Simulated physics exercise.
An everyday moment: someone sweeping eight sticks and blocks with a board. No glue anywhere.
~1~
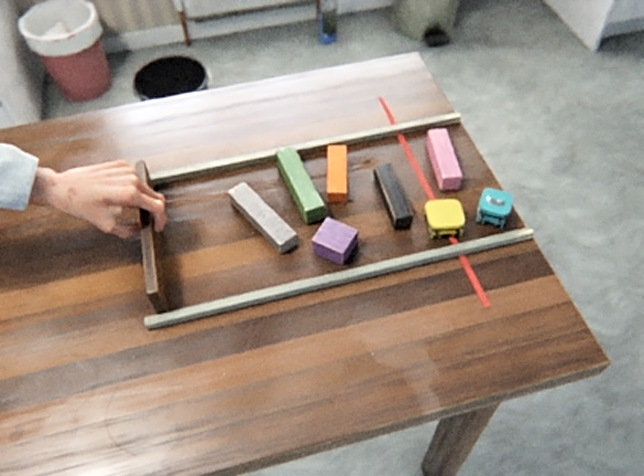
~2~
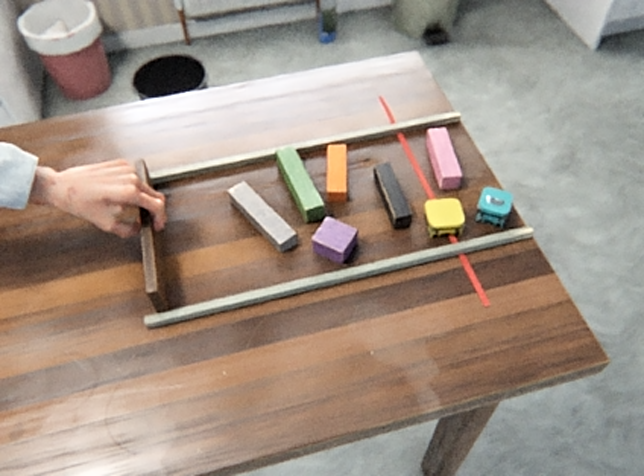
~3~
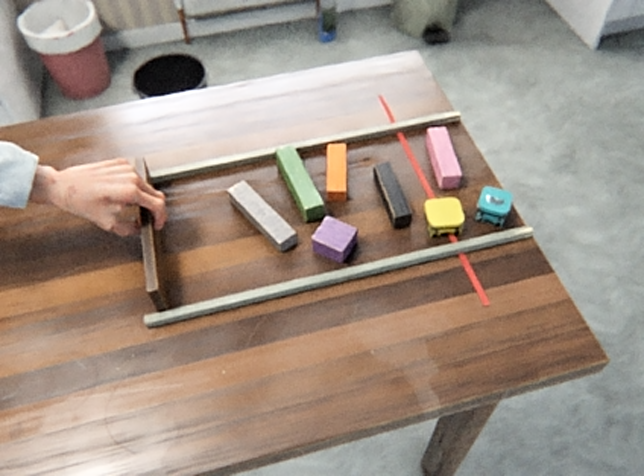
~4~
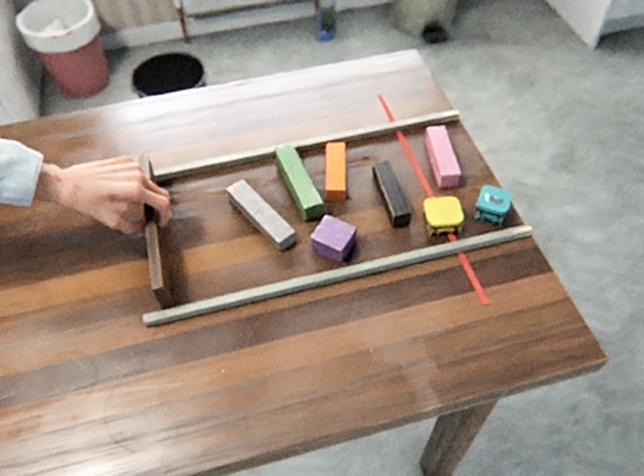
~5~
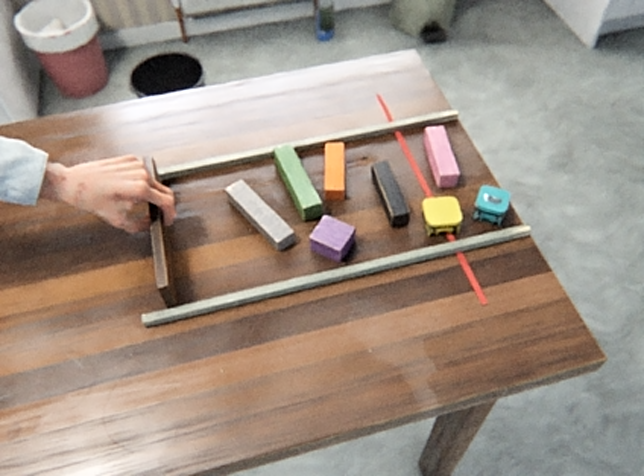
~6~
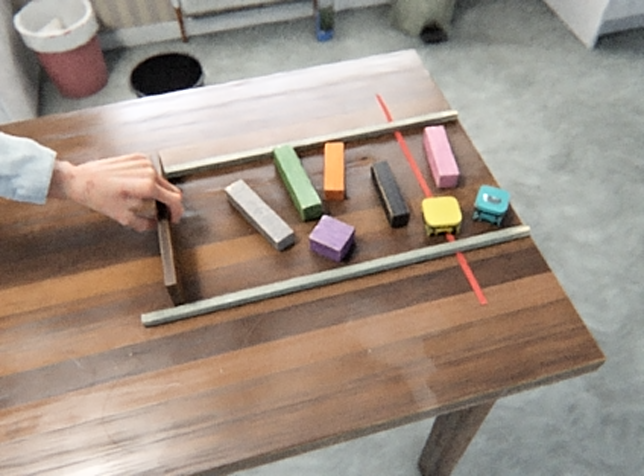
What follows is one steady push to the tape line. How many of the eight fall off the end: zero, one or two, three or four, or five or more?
In the end the number that fall off is one or two.
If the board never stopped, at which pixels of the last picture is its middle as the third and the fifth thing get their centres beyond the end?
Its middle is around (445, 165) and later (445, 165).
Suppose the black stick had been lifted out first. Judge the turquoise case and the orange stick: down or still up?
The turquoise case goes over; the orange stick survives.
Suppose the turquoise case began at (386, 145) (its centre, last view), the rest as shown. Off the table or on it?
From there it stays on.
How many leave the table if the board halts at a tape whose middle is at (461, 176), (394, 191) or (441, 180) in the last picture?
In that order 5, 0 and 2.
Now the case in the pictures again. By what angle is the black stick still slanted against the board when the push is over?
Some 35 degrees.
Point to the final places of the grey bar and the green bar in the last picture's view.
First (433, 177), then (439, 149).
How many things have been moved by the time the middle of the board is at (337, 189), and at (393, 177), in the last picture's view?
At the one place 5, at the other 8.
Early on, none off yet; turquoise case at rest near (491, 206); pink bar at rest near (440, 157); yellow case at rest near (440, 217).
A while later, none off yet; turquoise case at rest near (493, 206); pink bar travelled a little near (456, 153); yellow case travelled a little near (460, 218).
Finally, the number that fall off is one or two; lost, pink bar and turquoise case.
